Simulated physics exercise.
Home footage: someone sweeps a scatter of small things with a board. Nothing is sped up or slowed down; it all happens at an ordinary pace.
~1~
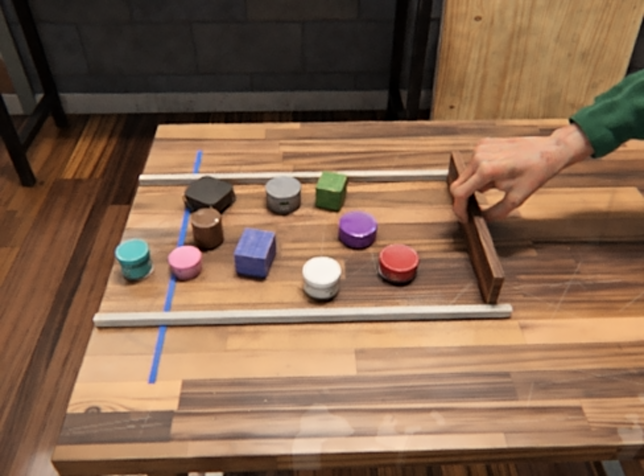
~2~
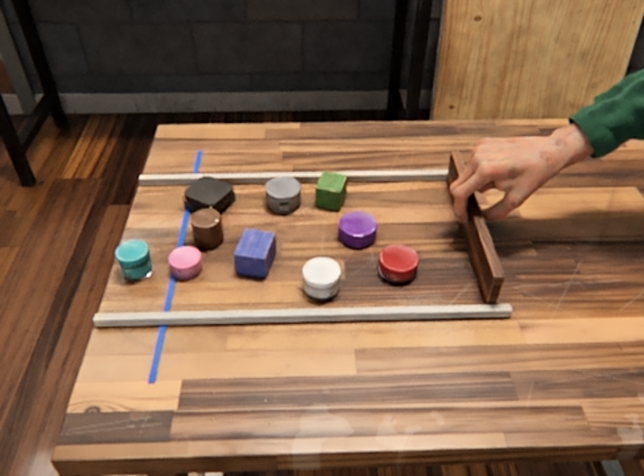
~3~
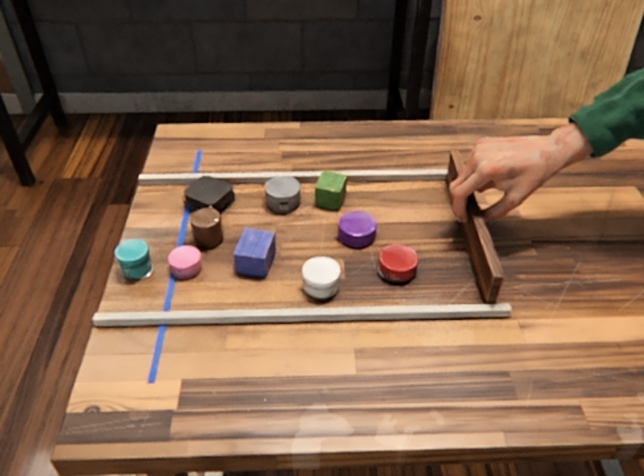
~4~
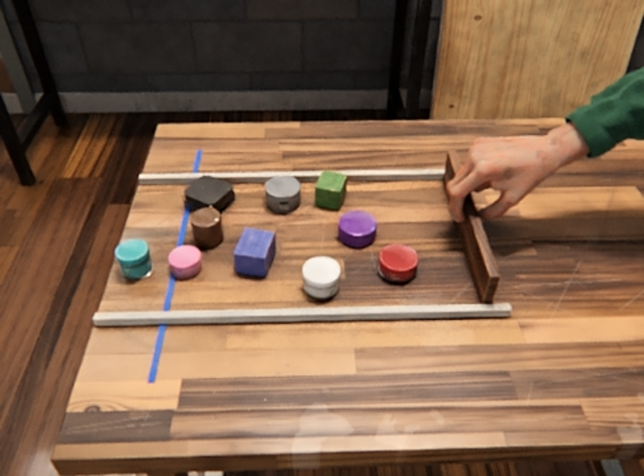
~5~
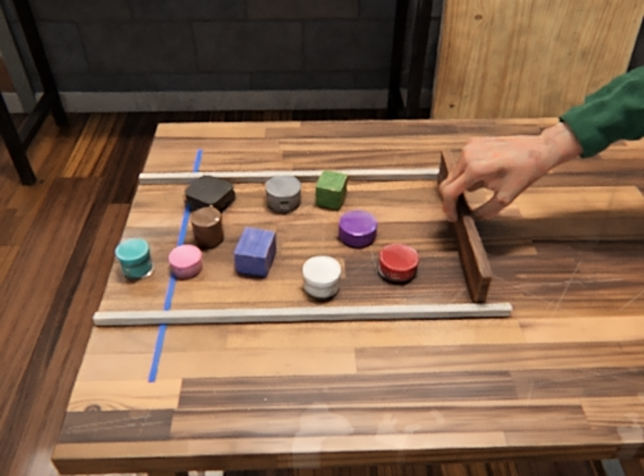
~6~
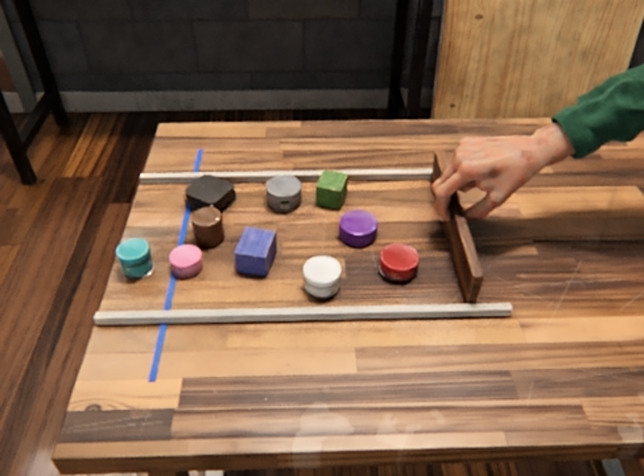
A hand slides a wooden board slightly left toward small colourful objects that stay still.
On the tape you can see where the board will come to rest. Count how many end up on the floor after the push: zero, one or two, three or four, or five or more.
The count that drops over the edge is just one or a pair.
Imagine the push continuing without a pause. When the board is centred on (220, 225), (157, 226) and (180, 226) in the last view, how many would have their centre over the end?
First 0, then 6, then 2.
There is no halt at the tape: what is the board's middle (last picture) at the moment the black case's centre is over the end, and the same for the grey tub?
About (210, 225), and about (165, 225) for the other.
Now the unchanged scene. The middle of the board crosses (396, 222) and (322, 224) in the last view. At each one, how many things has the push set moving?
So 1, and at the other place 5.
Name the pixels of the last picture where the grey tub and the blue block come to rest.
First (145, 193), then (133, 244).
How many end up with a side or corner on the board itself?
At rest, 4 are in contact.
A little later, none off yet; turquoise tin at rest near (136, 259); pink tub at rest near (187, 262); black case at rest near (210, 196).
Next, none off yet; turquoise tin at rest near (136, 259); pink tub moving near (180, 262); black case shifted about its own width near (184, 195).
When it is over, the number that fall off is one or two; down, black case and turquoise tin.
